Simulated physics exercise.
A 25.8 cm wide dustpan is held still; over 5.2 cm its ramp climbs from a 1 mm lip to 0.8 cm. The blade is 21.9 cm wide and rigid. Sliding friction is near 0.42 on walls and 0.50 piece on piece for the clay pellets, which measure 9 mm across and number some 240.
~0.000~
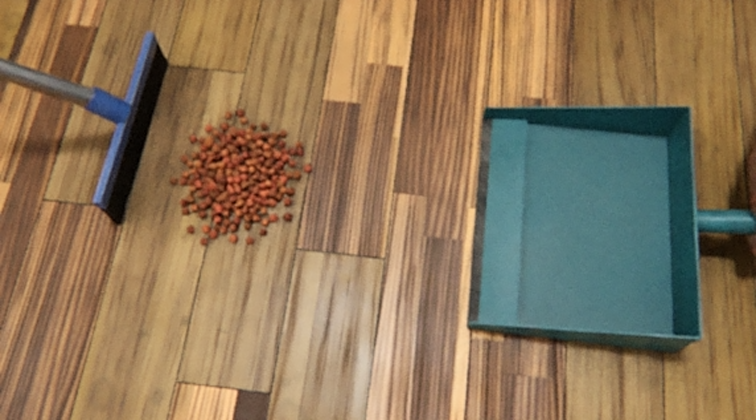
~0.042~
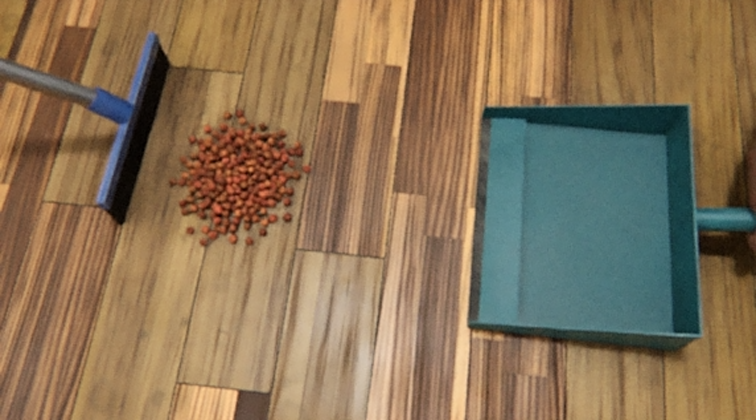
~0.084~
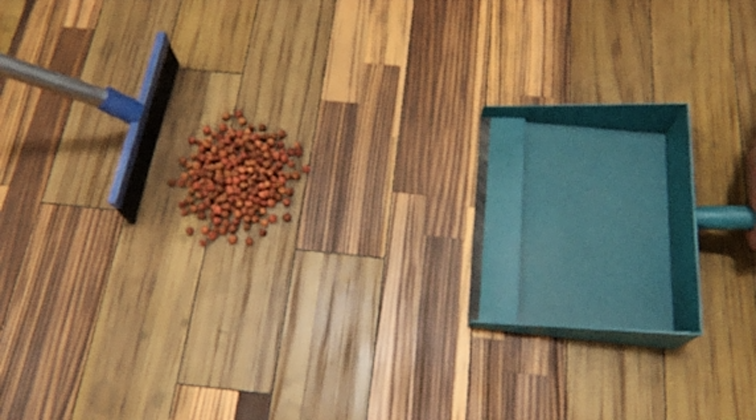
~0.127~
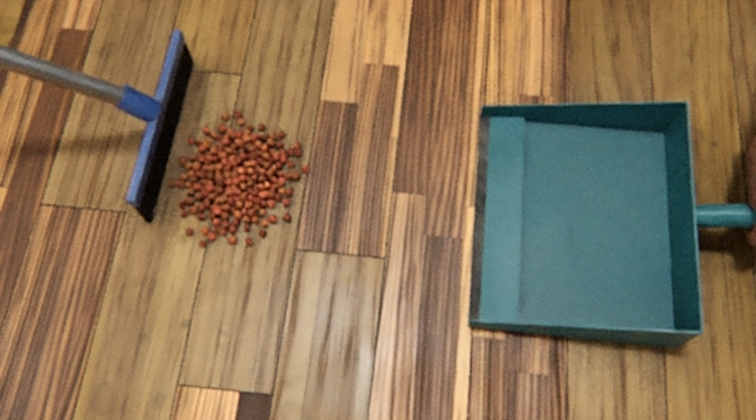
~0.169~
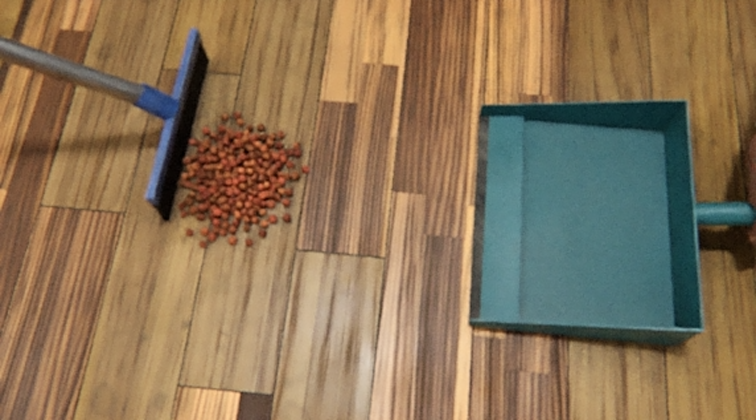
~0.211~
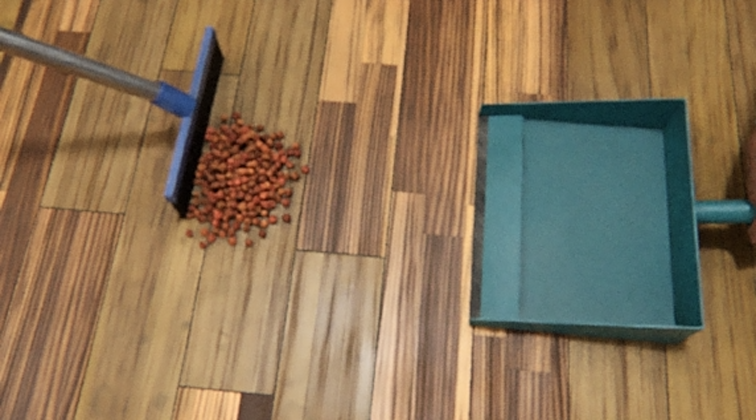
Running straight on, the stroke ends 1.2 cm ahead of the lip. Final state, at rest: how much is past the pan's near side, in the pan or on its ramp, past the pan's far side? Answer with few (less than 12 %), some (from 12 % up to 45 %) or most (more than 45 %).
Near side - few; pan - some; far side - some.
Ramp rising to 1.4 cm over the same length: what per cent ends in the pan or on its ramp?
Estimated share: Around 20 in a hundred.
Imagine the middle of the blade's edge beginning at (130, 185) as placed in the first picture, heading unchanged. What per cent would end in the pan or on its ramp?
Around 45 %.
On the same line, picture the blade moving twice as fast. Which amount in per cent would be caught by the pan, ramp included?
In that case some 35 per cent.
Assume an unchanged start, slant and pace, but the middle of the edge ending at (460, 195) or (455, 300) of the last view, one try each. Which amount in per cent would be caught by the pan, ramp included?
About 65 and 45 per cent.
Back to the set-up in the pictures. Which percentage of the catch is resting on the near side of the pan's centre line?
Roughly 0 in a hundred.
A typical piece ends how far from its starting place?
That distance is close to 28 cm.
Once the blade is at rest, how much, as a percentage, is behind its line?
Roughly 45 percent of it.
After 0.54 s, middle of the blade 17 cm from the lip; 0 % over the lip, far side 5 %, near side 0 %.
After 0.75 s, middle of the blade 8 cm from the lip; 0 % over the lip, far side 15 %, near side 0 %.
After 1.08 s, middle of the blade 1 cm from the lip; 25 % over the lip, far side 20 %, near side 0 %.
In the end, at 1.4 s, near side 0 %, pan 25 %, far side 20 %, in front of the lip or behind the blade 55 %.
